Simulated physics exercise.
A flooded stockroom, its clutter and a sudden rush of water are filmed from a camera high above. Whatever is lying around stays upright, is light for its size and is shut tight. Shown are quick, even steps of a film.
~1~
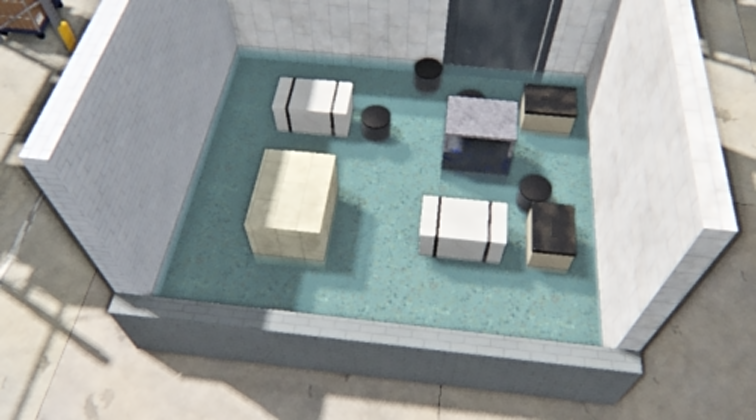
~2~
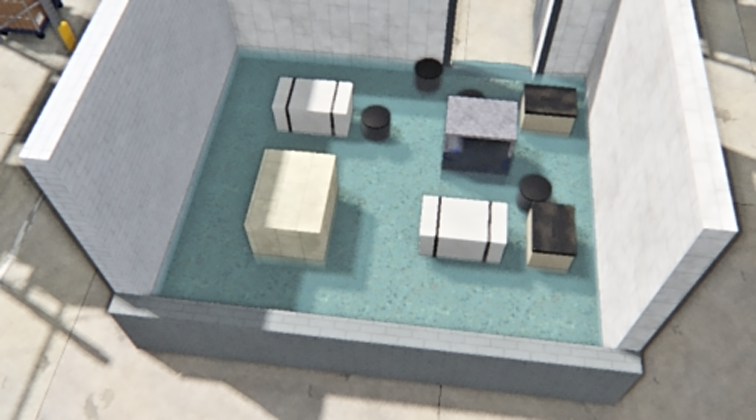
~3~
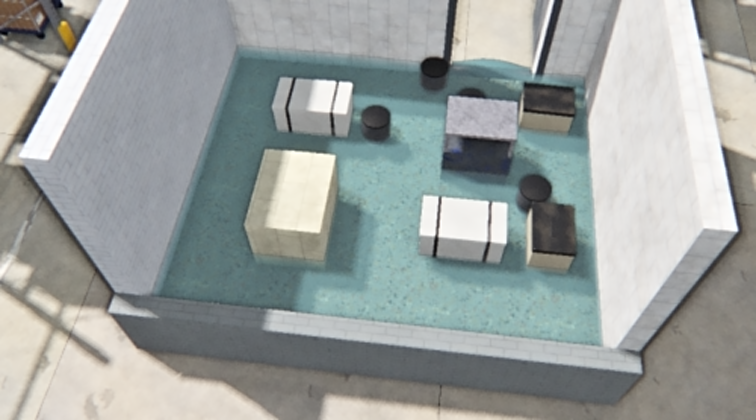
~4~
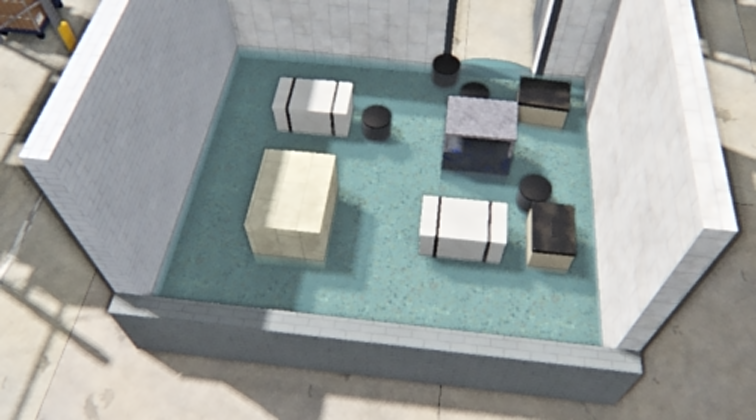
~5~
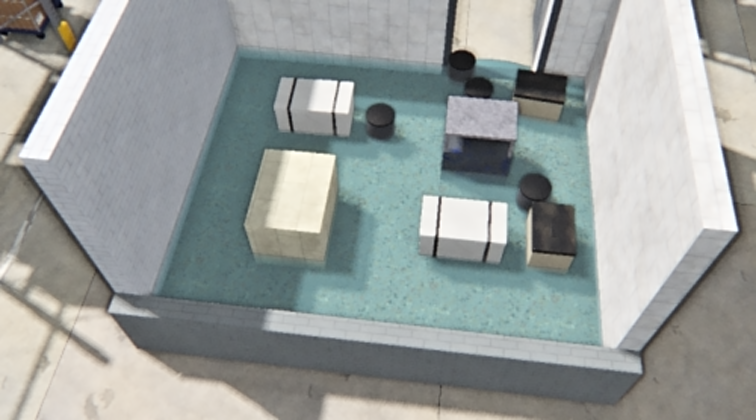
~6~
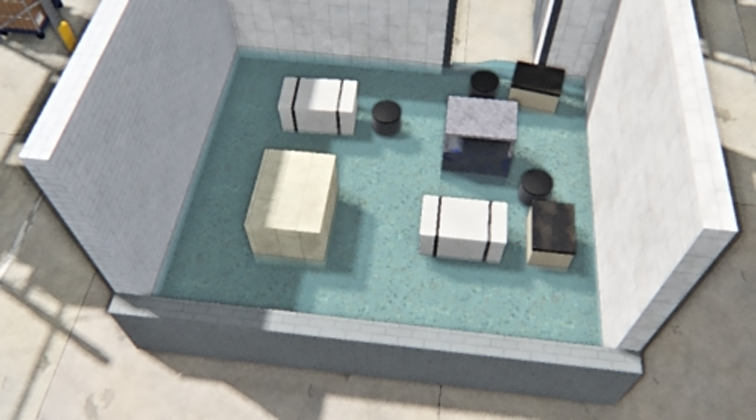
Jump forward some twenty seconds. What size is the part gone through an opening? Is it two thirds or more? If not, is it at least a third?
Yes, two thirds or more.
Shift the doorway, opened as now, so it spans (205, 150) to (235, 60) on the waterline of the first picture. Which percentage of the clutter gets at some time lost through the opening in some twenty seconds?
Estimate: Close to 60 per cent.
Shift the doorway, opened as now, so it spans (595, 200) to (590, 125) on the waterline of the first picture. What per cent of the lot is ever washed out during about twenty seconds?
I reckon close to 90 per cent.
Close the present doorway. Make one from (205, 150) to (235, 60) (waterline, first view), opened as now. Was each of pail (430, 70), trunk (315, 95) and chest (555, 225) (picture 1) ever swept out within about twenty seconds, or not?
First escapes, second escapes, third never leaves.
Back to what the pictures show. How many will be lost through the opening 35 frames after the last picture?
Tally: 7.
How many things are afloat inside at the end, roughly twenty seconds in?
I make it 1.
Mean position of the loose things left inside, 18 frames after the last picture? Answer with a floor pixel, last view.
Mean position: Approx. (485, 149) px.
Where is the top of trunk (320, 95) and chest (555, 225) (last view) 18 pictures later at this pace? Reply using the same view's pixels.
Estimated: (409, 70); (562, 118).
A moment on, 3 of 8 are out; 5 afloat.
Next, 5 of 8 are out; 3 afloat.
Later, 7 of 8 are out; 1 afloat.
In the end, 7 of 8 are out; 1 afloat.
